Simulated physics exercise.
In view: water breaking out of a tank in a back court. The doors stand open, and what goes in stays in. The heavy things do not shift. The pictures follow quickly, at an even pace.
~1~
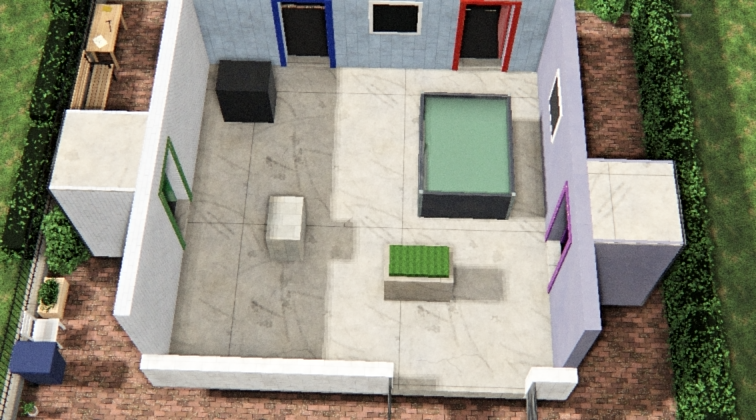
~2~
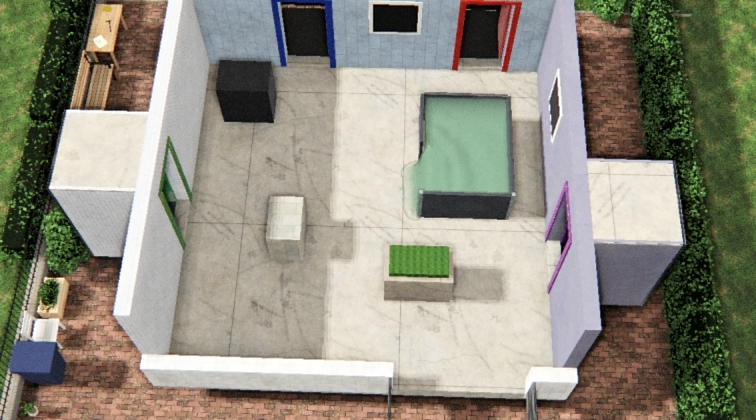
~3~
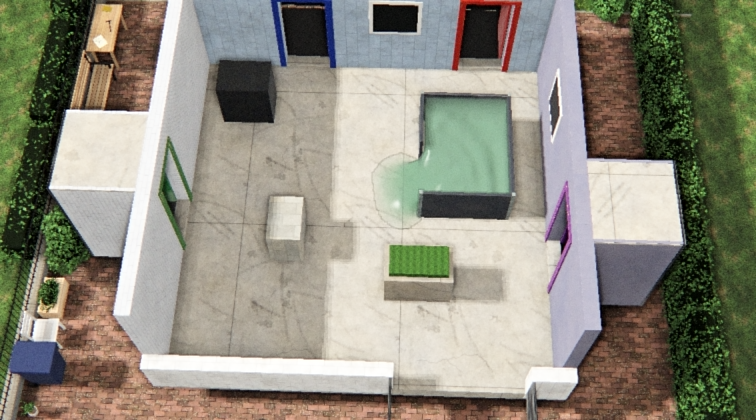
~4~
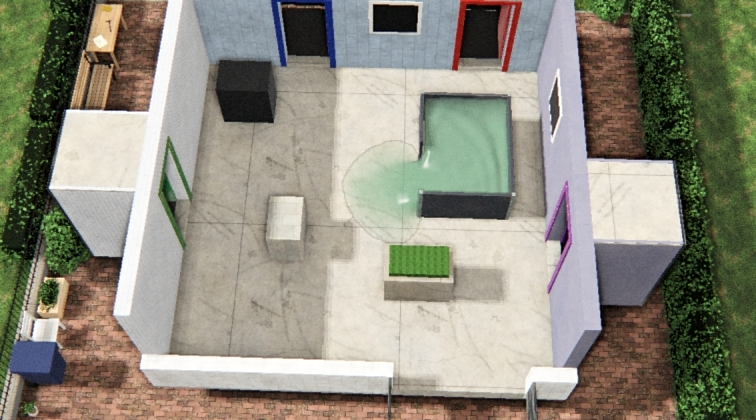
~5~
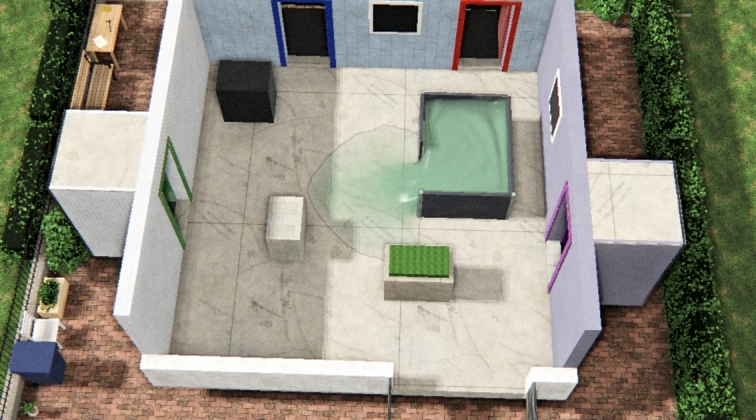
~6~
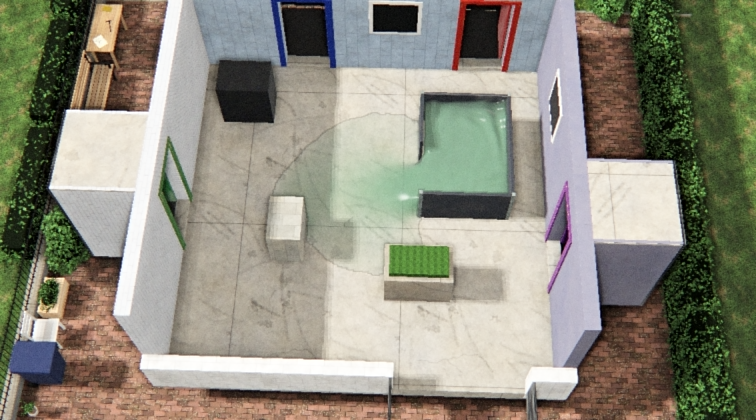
Greenish water pours from a gap in the tank's left side and spreads leftward across the pale floor.
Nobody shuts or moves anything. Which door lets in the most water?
Most goes in at the green door.
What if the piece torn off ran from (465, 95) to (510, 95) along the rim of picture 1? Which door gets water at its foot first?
That is the red-painted one.
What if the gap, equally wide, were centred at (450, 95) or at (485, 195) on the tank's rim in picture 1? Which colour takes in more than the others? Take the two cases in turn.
First the one in red, then the door marked purple.
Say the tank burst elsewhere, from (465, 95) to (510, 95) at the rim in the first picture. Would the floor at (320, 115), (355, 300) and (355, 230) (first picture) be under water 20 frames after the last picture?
As listed: Awash, clear, clear.
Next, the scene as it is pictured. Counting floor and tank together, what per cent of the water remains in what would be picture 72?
Near 86 in a hundred.
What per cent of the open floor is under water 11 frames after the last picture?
Near 50 in a hundred.
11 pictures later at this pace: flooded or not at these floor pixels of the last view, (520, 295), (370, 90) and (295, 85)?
As listed: Dry, no water, covered.
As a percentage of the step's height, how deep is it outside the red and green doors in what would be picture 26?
Roughly 0 per cent, then 150 per cent.
A moment on, water covers 35 % of the floor; red door not reached, green door a trickle in, purple door not reached, blue door not reached.
Next, water covers 50 % of the floor; red door not reached, green door some in, purple door not reached, blue door wet at the sill, nothing in.
Then, water covers 60 % of the floor; red door not reached, green door a lot in, purple door not reached, blue door some in.
Later, water covers 80 % of the floor; red door not reached, green door a lot in, purple door not reached, blue door some in.
In the end, water covers 100 % of the floor; red door wet at the sill, nothing in, green door a lot in, purple door wet at the sill, nothing in, blue door some in; the green door has let in the most.
